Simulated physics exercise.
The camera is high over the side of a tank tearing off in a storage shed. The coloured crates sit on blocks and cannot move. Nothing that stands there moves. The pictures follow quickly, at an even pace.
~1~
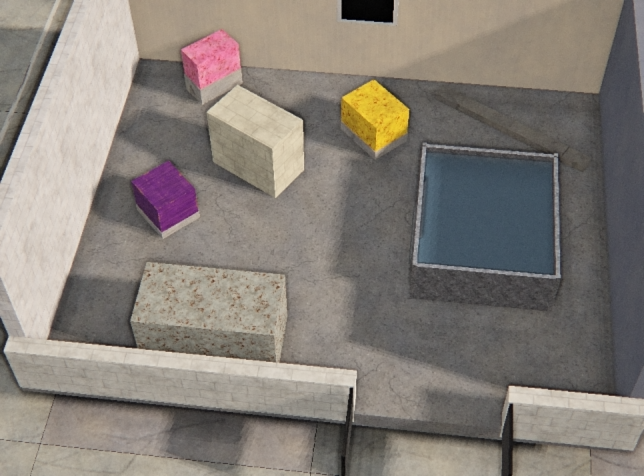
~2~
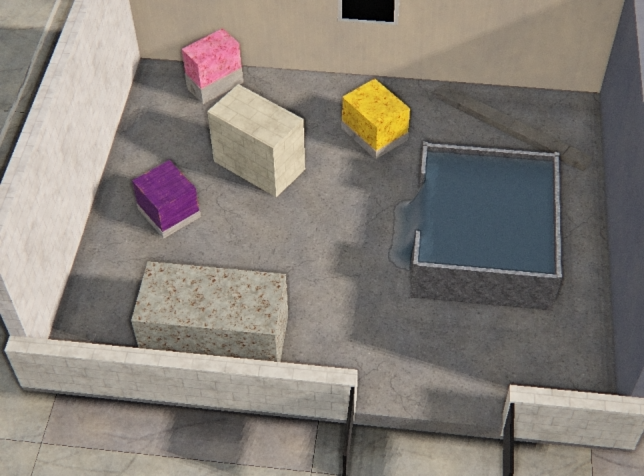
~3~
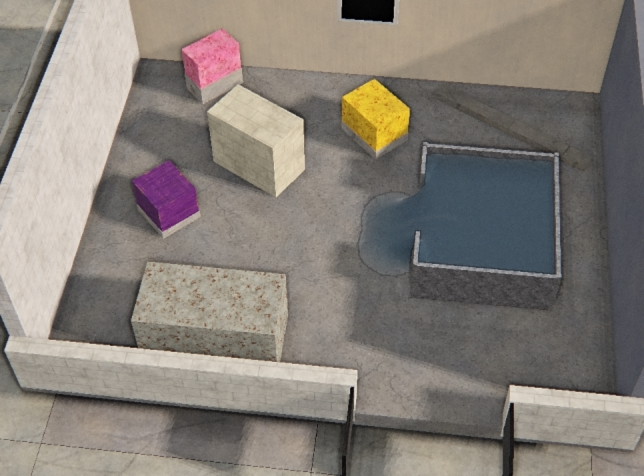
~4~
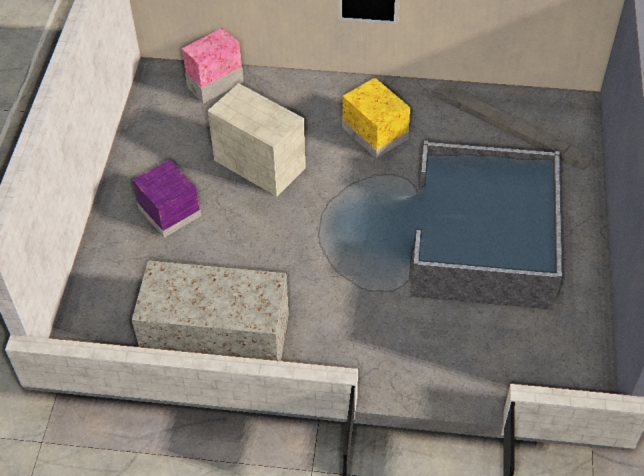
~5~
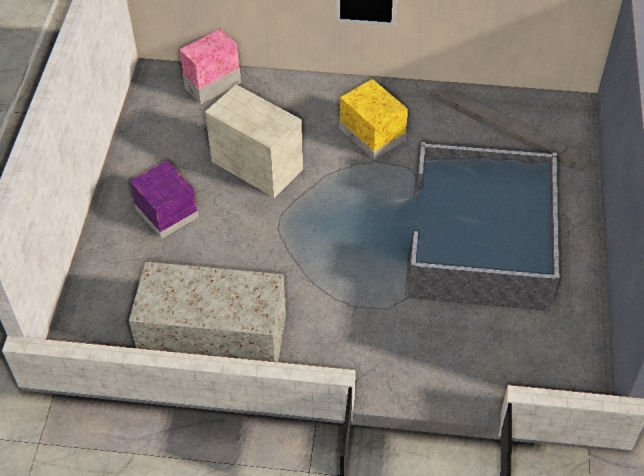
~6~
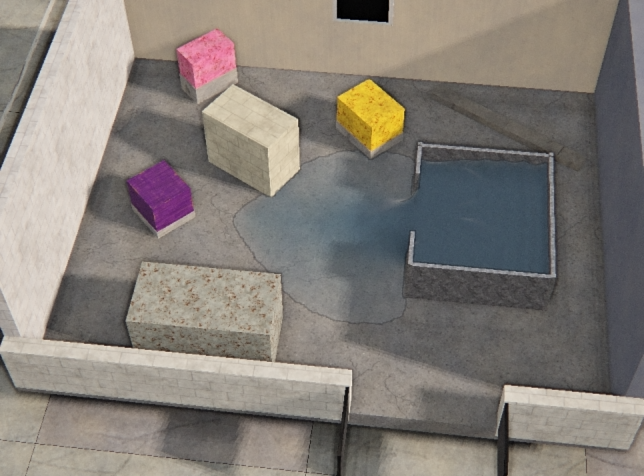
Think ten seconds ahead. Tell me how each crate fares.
One by one: The purple crate is soaked; the yellow crate keeps dry; the pink crate keeps dry.
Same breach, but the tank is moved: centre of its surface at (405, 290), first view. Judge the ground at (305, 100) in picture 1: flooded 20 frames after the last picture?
At that place: Clear.
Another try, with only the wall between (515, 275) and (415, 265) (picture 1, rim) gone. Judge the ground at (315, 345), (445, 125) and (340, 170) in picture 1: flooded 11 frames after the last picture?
One after the other: Flooded, not flooded, not flooded.
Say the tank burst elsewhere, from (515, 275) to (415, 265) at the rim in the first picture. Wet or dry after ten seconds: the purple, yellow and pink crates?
One by one: The purple crate is safe; the yellow crate escapes it; the pink crate remains dry.
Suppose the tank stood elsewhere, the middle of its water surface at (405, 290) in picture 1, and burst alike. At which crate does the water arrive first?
It is the purple crate.
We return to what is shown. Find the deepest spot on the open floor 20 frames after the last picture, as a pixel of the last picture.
Near (38, 355).
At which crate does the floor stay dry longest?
That is the crate marked pink.
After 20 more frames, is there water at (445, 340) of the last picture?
Verdict: No water.
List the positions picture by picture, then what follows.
The first picture shows the water tank at (487, 211) is whole and still.
In the second picture, water pours out at (421, 223) and has run to (407, 204).
In the third picture, the front is at (376, 201), out from the gap at (420, 226).
In the fourth picture, the front is at (329, 211), out from the gap at (421, 225).
In the fifth picture, water pours out at (418, 227) and has run to (288, 215).
In the sixth picture, the front is at (242, 214), out from the gap at (415, 225).
A moment on, water covers 30 % of the floor; the purple crate water round its plinth, the yellow crate water round its plinth, the pink crate not reached.
Next, water covers 45 % of the floor; the purple crate water round its plinth, the yellow crate water round its plinth, the pink crate water round its plinth.
Then, water covers 60 % of the floor; the purple crate water round its plinth, the yellow crate water round its plinth, the pink crate water round its plinth.
Later, water covers 75 % of the floor; the purple crate water round its plinth, the yellow crate water round its plinth, the pink crate water round its plinth.
In the end, water covers 95 % of the floor; the purple crate was topped, the yellow crate stayed above the water, the pink crate stayed above the water.
